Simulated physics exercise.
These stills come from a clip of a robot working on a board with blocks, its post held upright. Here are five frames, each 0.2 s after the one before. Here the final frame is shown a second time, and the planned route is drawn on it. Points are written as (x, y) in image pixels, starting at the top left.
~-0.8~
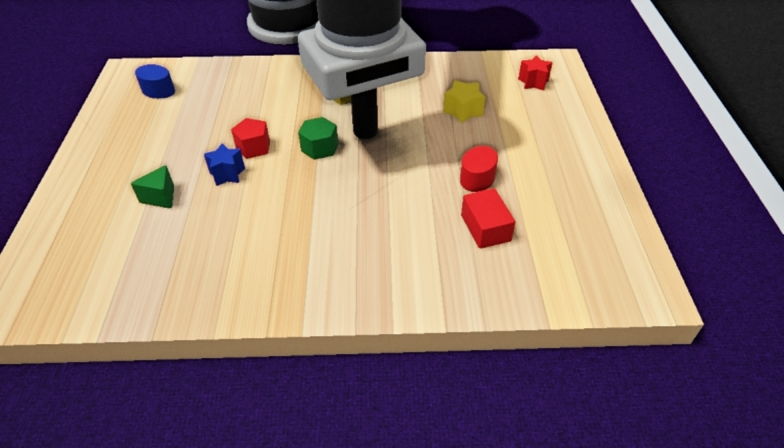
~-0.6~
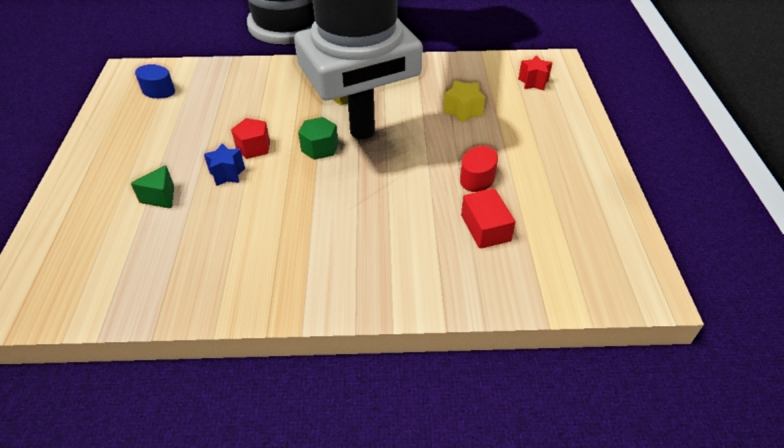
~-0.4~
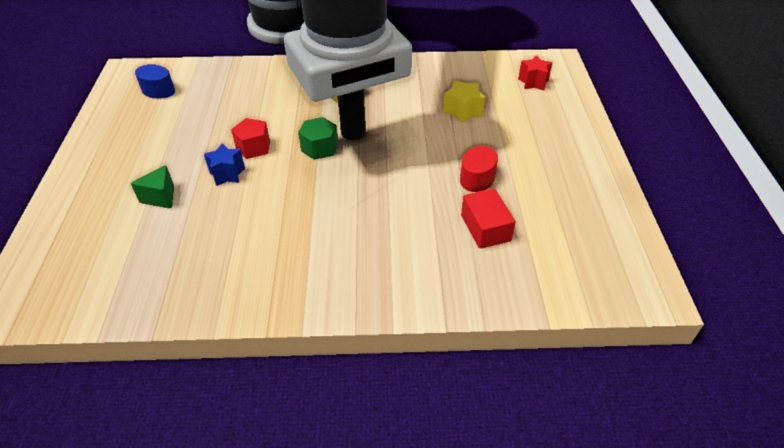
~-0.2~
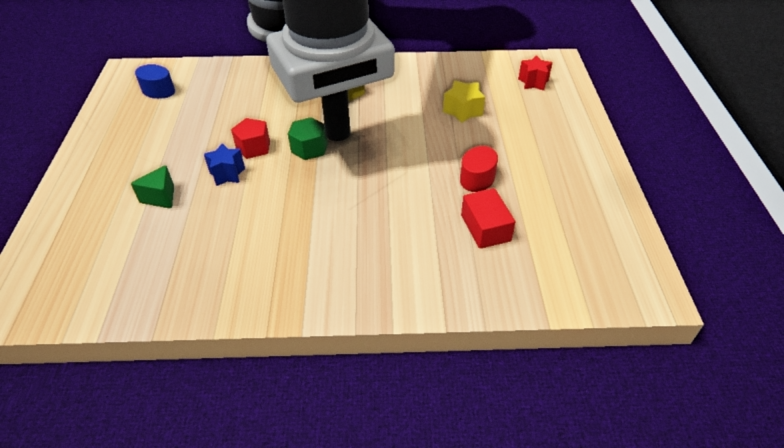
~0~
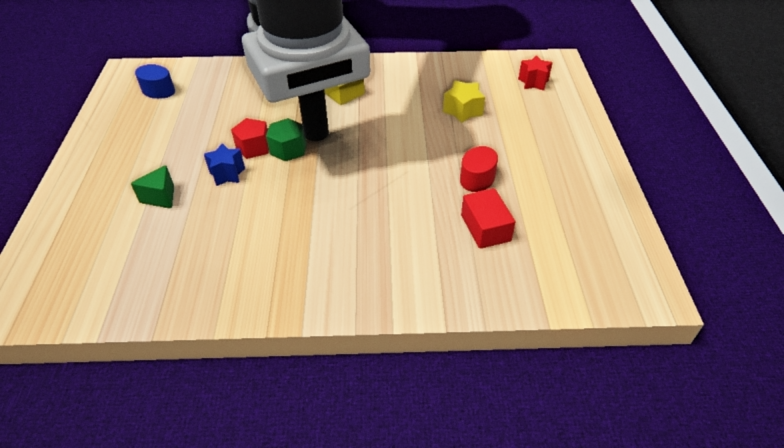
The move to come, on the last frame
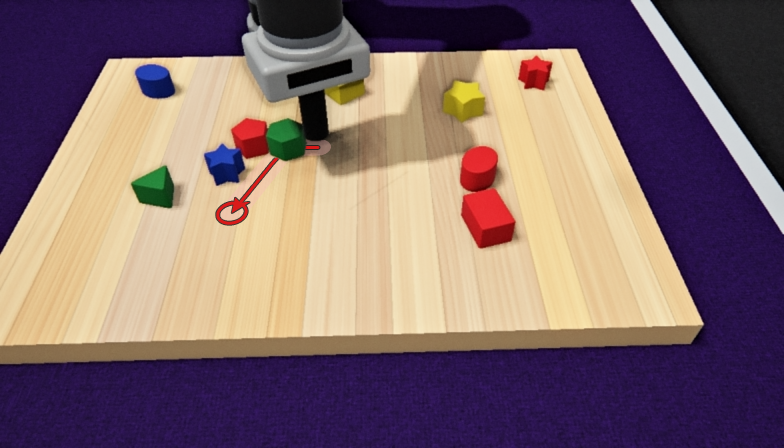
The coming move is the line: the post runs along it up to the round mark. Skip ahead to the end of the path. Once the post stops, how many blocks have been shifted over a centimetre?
That makes 2 blocks.
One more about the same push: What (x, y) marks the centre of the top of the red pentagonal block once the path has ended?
In the picture, that point is around (212, 128).
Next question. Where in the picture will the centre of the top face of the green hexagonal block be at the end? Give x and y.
By then it is at (241, 136).
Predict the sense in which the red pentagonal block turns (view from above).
Short answer: Clockwise.
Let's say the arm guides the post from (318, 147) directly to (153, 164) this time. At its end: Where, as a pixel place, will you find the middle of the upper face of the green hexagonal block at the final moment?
The point I'd pick in the picture is (121, 134).
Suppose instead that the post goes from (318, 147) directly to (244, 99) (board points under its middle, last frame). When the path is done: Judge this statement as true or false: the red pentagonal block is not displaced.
False
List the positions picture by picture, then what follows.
In the first picture, tip of the post at (366, 132), middles of tops, blue star-shaped block at (222, 155), red pentagonal block at (250, 128), green hexagonal block at (317, 128).
In the second picture, post at (363, 132), nothing pushed.
In the third picture, post at (353, 133), nothing pushed.
In the fourth picture, post at (338, 134), green hexagonal block at (307, 128).
In the fifth picture, post at (317, 134), blue star-shaped block at (222, 155), red pentagonal block at (250, 128), green hexagonal block at (285, 129).
The line goes from (318, 147) by way of (279, 156) and (256, 183) to (232, 213).
The first path, step by step. One third of the way, post at (275, 144); red pentagonal block at (214, 129), turned 15° clockwise; green hexagonal block at (244, 135).
Two thirds of the way, post at (252, 171); red pentagonal block at (212, 128), turned 20° clockwise; green hexagonal block at (241, 136), turned 15° clockwise.
At the end, post at (228, 199); blue star-shaped block unmoved; red pentagonal block at (212, 128), turned 20° clockwise; green hexagonal block at (241, 136), turned 15° clockwise.
